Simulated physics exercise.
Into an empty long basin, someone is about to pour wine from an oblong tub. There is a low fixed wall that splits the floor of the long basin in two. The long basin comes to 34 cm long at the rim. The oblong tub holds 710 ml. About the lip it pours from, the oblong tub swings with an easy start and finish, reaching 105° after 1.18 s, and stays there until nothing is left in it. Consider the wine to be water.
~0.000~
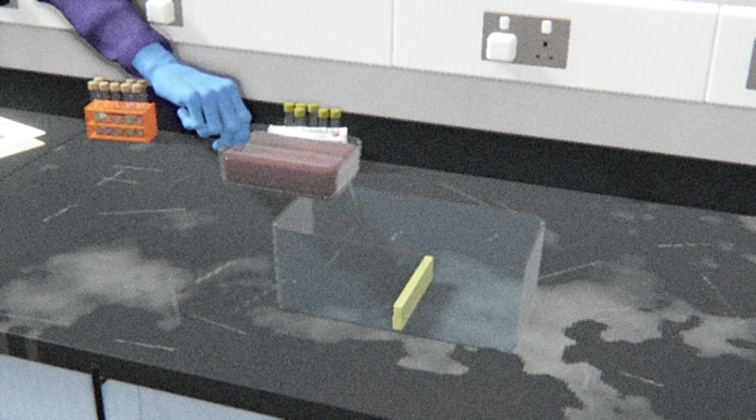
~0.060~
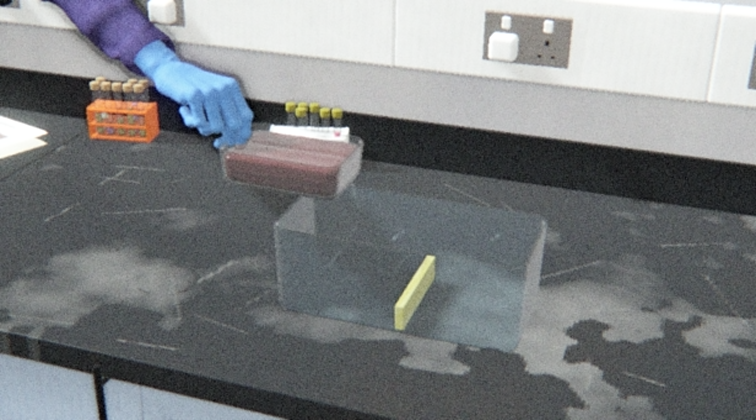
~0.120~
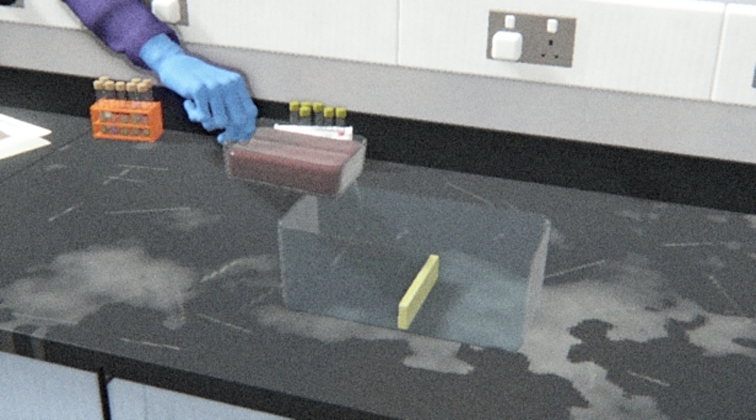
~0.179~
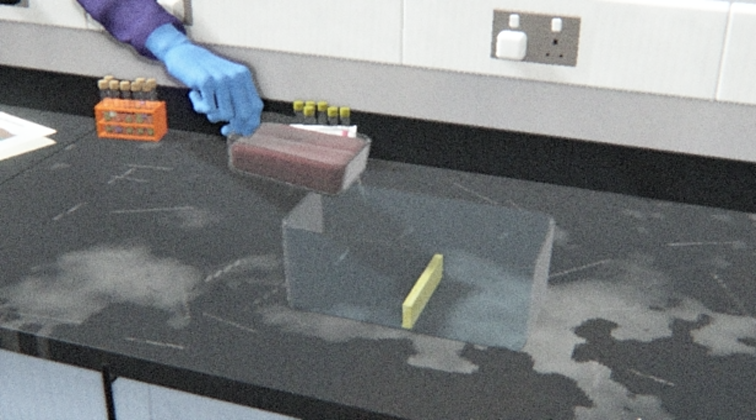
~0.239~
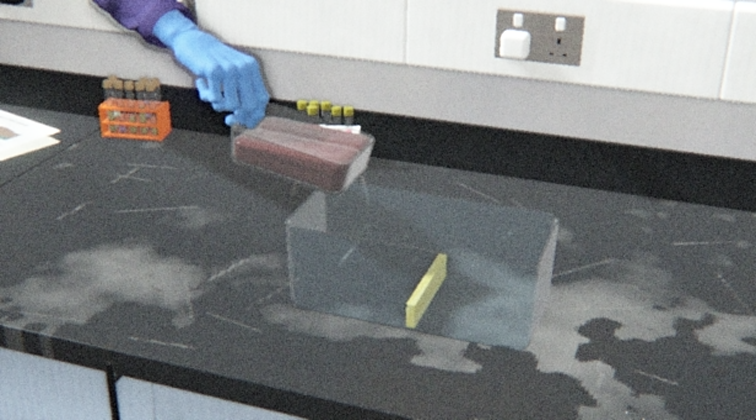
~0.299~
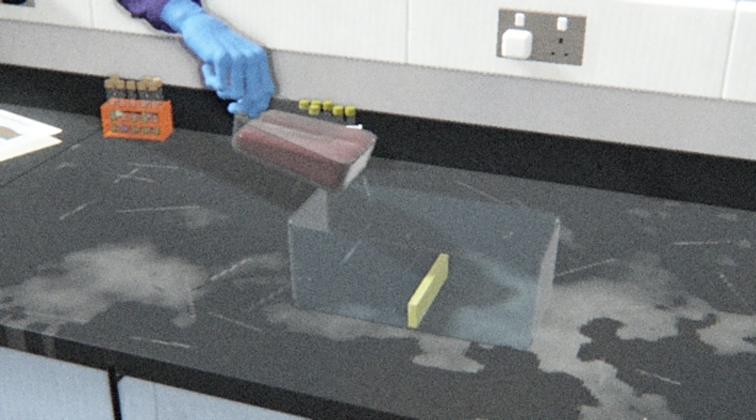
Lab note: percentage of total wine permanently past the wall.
Approx. 62 %.
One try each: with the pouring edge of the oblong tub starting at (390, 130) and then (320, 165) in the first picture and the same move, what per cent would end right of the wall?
About 80 %, then about 20 %.
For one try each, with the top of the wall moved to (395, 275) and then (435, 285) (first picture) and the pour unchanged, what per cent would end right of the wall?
One try each: Around 75 percent and then around 30 percent.
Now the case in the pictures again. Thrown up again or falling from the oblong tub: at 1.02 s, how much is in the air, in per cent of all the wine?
Some 5 % is up in the air.
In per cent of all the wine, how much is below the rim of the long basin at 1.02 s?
Close to 88 in a hundred.
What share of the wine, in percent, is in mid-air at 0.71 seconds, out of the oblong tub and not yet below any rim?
46 %.
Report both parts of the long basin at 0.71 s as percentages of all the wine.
About 14 left, 24 right.
By 0.71 s the tilt is 69° and 16 per cent is still to pour, 13 is left of the wall and 24 right of it.
By 1.02 s the tilt is 100° and 2 per cent is still to pour, 24 is left of the wall and 63 right of it.
By 1.34 s the tilt is 105° and 0 per cent is still to pour, 32 is left of the wall and 62 right of it.
By 1.68 s the tilt is 105° and 0 per cent is still to pour, 31 is left of the wall and 62 right of it.
At rest 31 per cent lies left of the wall, 62 right of it and 6 outside.
